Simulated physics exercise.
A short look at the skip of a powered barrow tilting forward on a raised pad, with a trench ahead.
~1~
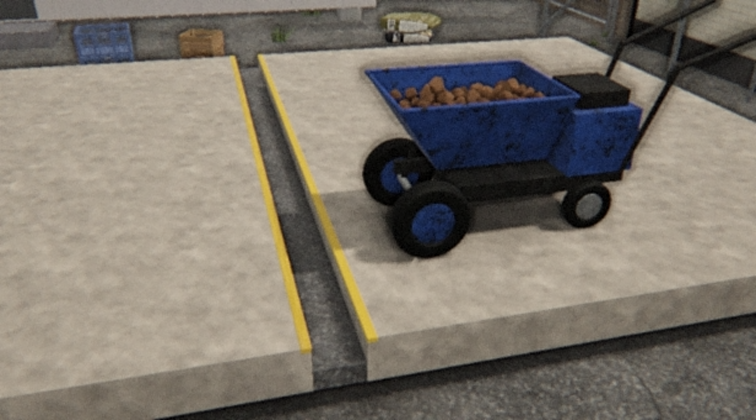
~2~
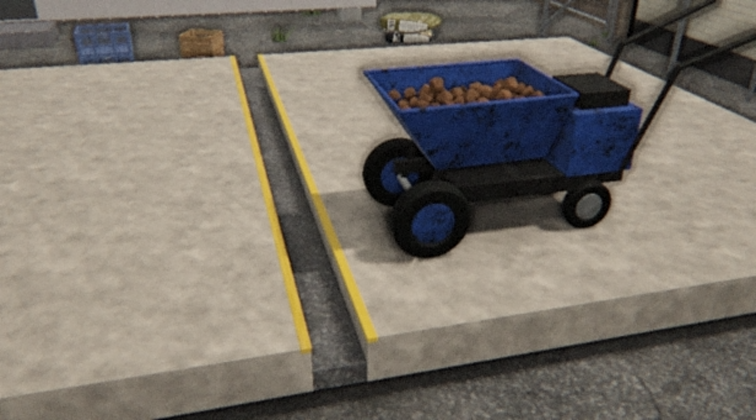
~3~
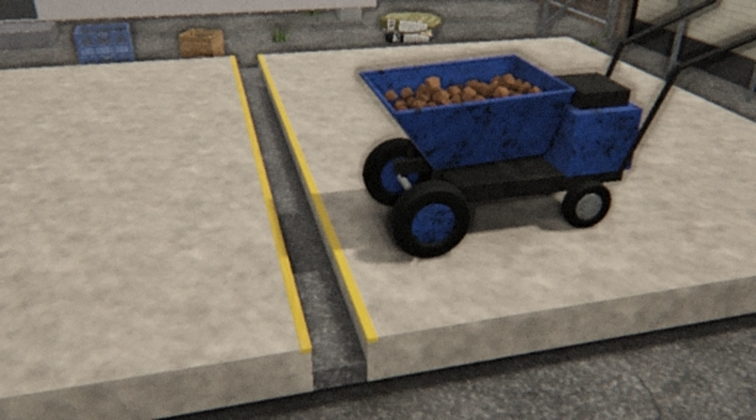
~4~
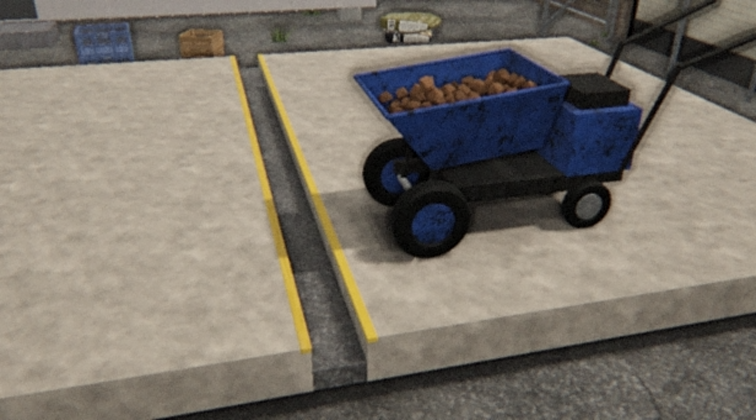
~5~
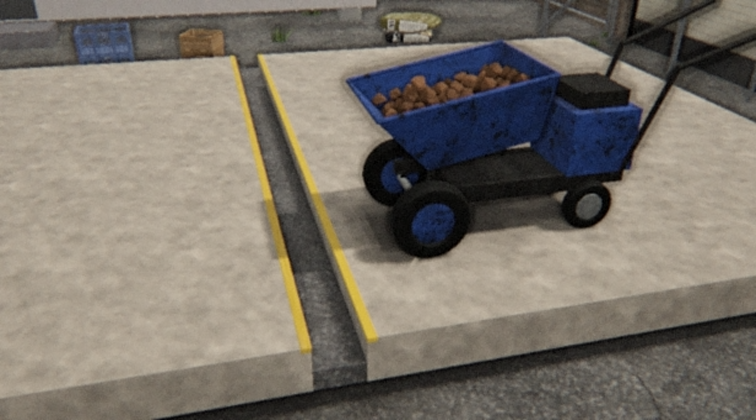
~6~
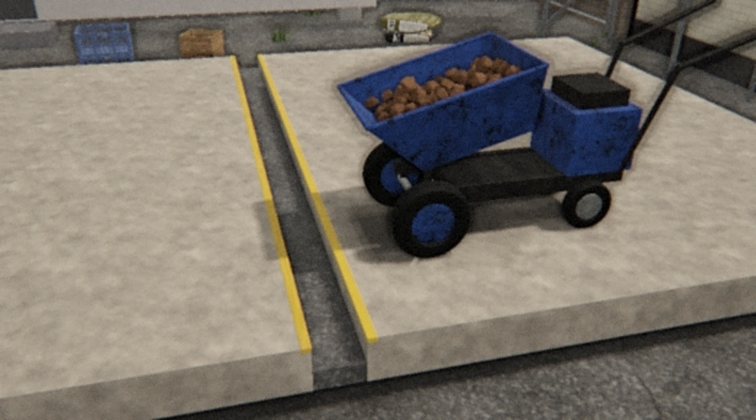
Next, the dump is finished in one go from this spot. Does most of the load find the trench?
In the trench: Only the smaller part.
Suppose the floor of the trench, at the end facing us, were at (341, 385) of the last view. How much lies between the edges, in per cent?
Close to 30 per cent.
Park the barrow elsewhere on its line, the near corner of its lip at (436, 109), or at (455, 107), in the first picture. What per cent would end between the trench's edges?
About 60 and 60 per cent.
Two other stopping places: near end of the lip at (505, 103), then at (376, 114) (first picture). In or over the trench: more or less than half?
In turn: Less than half; the smaller part.
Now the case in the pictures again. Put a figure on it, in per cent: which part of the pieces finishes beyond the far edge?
Roughly 60 in a hundred.
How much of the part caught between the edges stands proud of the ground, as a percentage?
Close to 20 per cent.
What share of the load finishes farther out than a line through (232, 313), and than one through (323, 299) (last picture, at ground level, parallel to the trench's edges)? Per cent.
About 20 and 80 per cent.
Shortly afterwards, skip tipped steeply; the whole lot in the skip.
Next, skip tipped right over; the bulk in the skip; only a few in or heaped over the trench; near a quarter beyond it; only a few falling.
Some moments later, skip tipped right over; near a quarter in the skip; near a quarter in or heaped over the trench; near two thirds beyond it.
In the end, skip tipped right over; near a quarter in the skip; near a quarter in or heaped over the trench; near half beyond it.
